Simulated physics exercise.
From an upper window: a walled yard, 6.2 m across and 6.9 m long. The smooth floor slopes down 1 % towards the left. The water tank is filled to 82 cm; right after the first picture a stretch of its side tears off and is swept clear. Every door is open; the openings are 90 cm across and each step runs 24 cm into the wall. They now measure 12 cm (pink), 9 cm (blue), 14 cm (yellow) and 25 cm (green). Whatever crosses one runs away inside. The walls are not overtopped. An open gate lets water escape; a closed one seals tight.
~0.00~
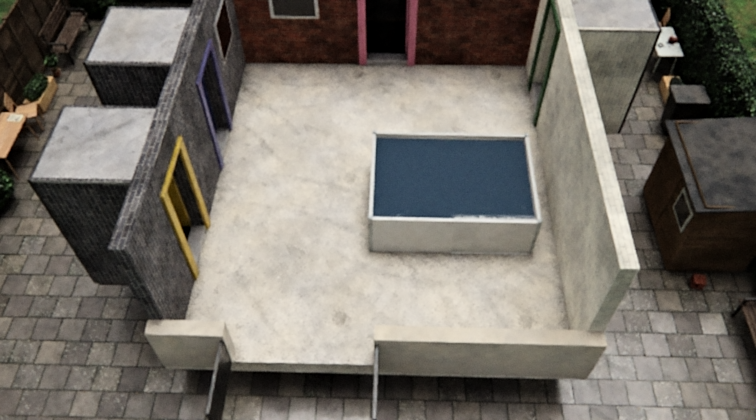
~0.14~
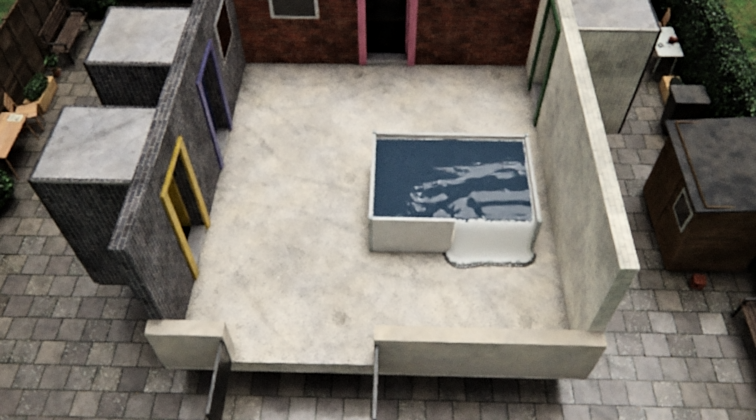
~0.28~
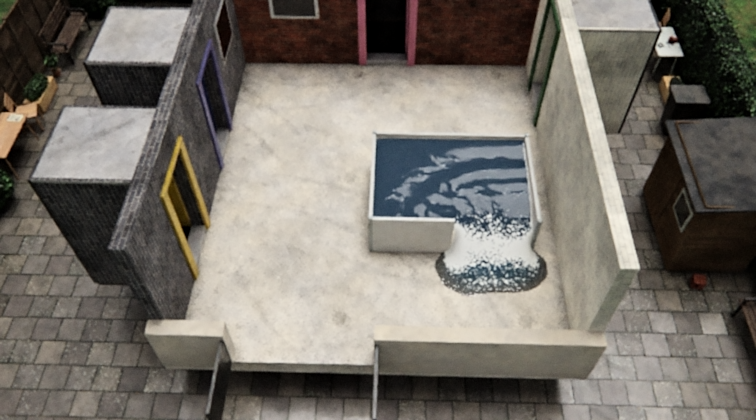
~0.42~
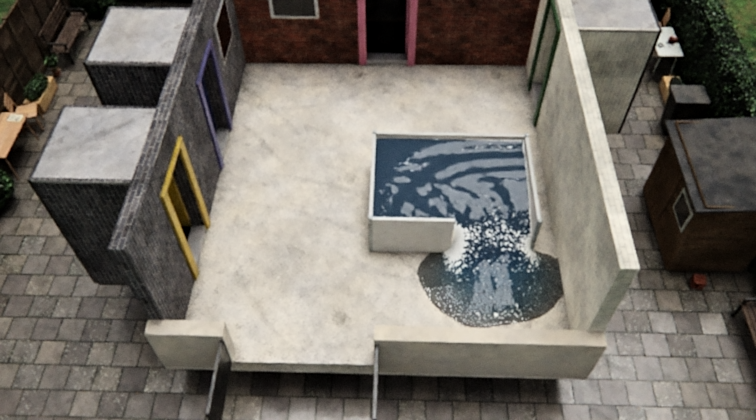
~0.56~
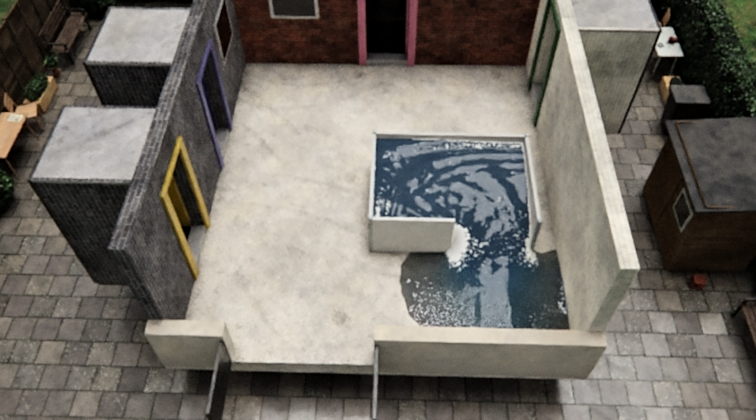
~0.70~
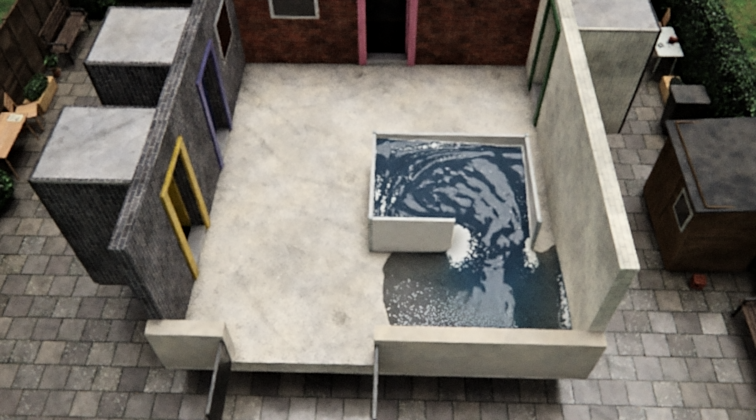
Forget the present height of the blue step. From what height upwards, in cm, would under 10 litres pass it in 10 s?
It would have to be roughly 7 cm high.
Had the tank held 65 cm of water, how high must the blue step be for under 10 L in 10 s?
About 5.0 cm.
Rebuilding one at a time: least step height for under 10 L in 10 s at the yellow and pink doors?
Roughly 24 cm at yellow and 11.5 cm at pink.
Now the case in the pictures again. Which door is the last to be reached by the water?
It is the pink one.
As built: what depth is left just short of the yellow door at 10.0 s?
Some 12.0 cm.
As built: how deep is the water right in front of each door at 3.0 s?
In cm: Pink 0, blue 0, yellow 16, green 0.
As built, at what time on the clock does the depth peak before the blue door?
Near 4.0 s.
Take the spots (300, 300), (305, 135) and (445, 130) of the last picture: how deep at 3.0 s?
About 8, 0 and 0 cm.
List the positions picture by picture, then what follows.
Still water, 82 cm deep, in the water tank at (452, 178); the blue door at (216, 110) is dry, in the first frame.
Water pours out at (491, 242) and has run 0.3 m, to (457, 265); about 7 cm deep outside, 82 cm at the back, in the second frame.
Water pours out at (491, 242) and has run 0.8 m, to (462, 289); about 12 cm deep outside, 82 cm at the back, in the third frame.
Water pours out at (491, 243) and has run 1.4 m, to (468, 321); about 10 cm deep outside, 80 cm at the back, in the fourth frame.
Water pours out at (491, 243) and has run 1.9 m, to a hidden place; about 8 cm deep outside, 74 cm at the back, in the fifth frame.
The front is at a hidden place, 2.0 m from the gap at (491, 243); 5.1 m2 of floor is wet, 69 cm left at the back; the blue door at (216, 110), 5.6 m from the gap, is still 4.4 m from the nearest water, in the sixth frame.
After 1.4 s water covers 15 % of the floor, deepest (70 cm) near (570, 354); it has not reached the blue door.
After 3.0 s water covers 40 % of the floor, deepest (40 cm) near (520, 322); it has not reached the blue door.
After 10.0 s water covers 95 % of the floor, deepest (16 cm) near (234, 115); 7 cm at the blue door, 1 litre in over its 9 cm step.
At the blue door as built, the water arrived by 3.8 s and peaked near 10 cm at 4.2 s.
With a step of 6 cm, 17 litres would have come in within the 10 s; with 8 cm, 4 litres. So under 10 litres takes about 7 cm.
